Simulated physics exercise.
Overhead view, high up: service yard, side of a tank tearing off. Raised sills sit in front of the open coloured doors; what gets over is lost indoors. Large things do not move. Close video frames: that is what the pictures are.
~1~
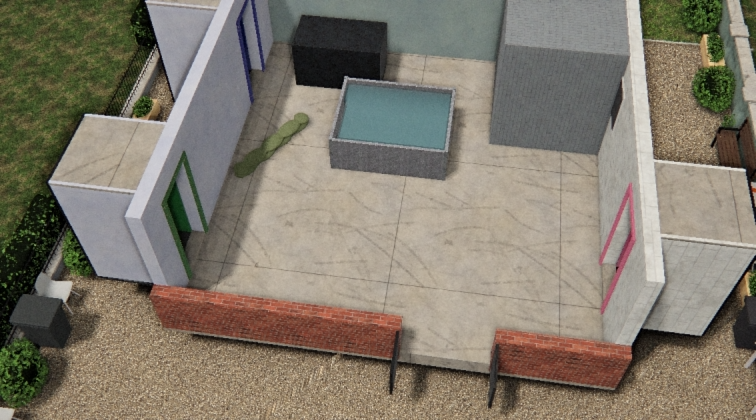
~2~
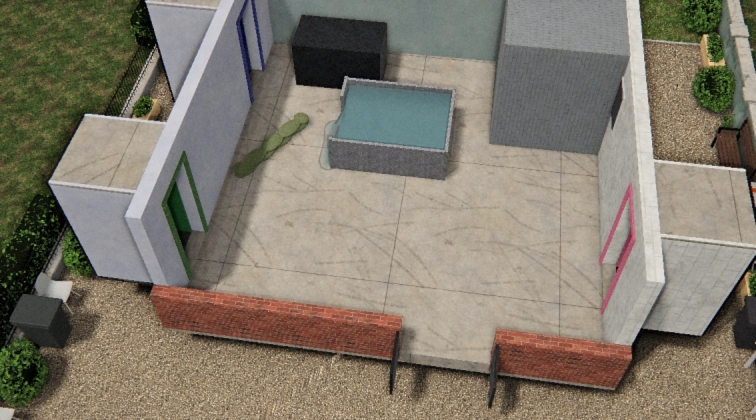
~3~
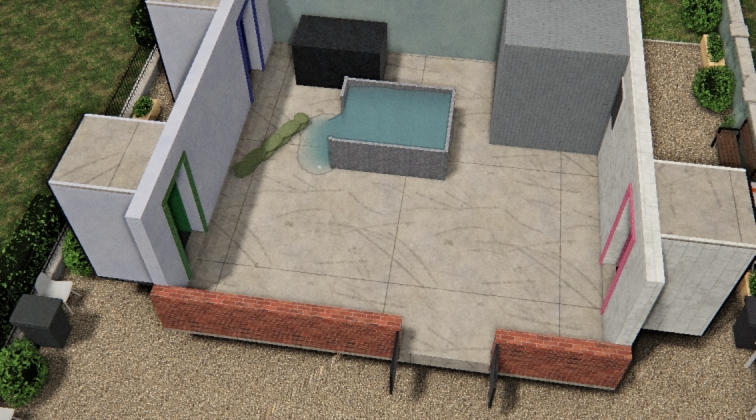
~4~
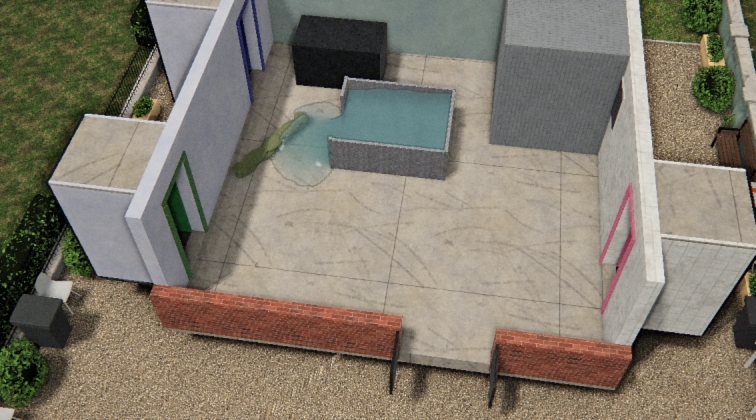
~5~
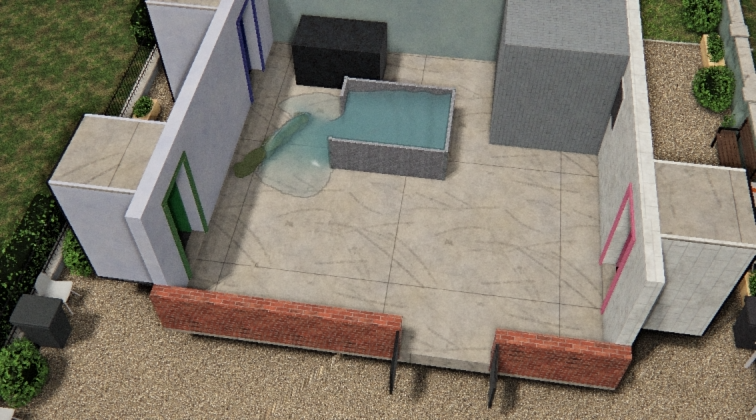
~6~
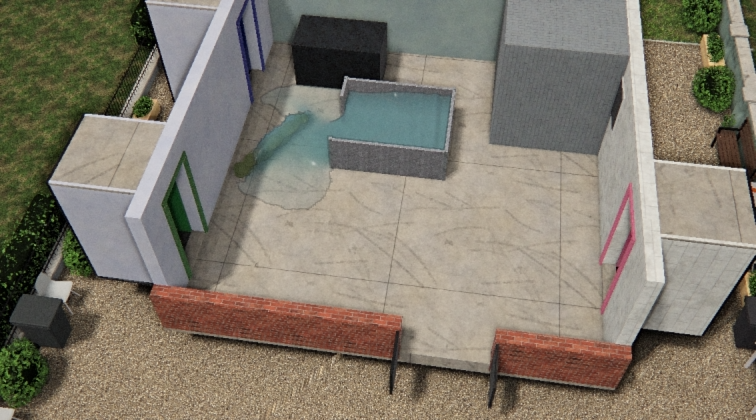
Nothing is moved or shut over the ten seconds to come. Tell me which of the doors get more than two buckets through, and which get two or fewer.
In order: The pink door counts as not over; the green door counts as over; the blue door counts as over.
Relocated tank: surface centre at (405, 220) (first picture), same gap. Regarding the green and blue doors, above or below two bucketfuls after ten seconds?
Lab note - green door door crosses the line; blue door door never reaches it.
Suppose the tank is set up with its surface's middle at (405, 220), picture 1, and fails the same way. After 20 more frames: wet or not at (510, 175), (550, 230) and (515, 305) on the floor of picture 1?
Going through the three places: Out of reach, out of reach, out of reach.
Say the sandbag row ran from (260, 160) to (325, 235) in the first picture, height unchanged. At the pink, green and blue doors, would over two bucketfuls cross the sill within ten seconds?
Note - pink: Below the mark, green: Below the mark, blue: Beyond the mark.
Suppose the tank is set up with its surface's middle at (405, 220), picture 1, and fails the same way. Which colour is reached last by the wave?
I say the door marked pink.
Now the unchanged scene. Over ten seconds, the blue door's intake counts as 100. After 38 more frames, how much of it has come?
Some 90 in a hundred.
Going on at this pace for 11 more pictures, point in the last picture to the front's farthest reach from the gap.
The front tops out at about (179, 310).
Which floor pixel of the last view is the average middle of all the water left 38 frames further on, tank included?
Point: (349, 191).
A moment on, water covers 20 % of the floor; the pink door not reached, the green door wet at the sill, nothing in, the blue door under two buckets in.
Next, water covers 25 % of the floor; the pink door not reached, the green door under two buckets in, the blue door over two buckets in.
Then, water covers 40 % of the floor; the pink door not reached, the green door over two buckets in, the blue door over two buckets in.
Later, water covers 75 % of the floor; the pink door wet at the sill, nothing in, the green door far over two buckets in, the blue door over two buckets in.
In the end, water covers 95 % of the floor; the pink door under two buckets in, the green door far over two buckets in, the blue door over two buckets in.
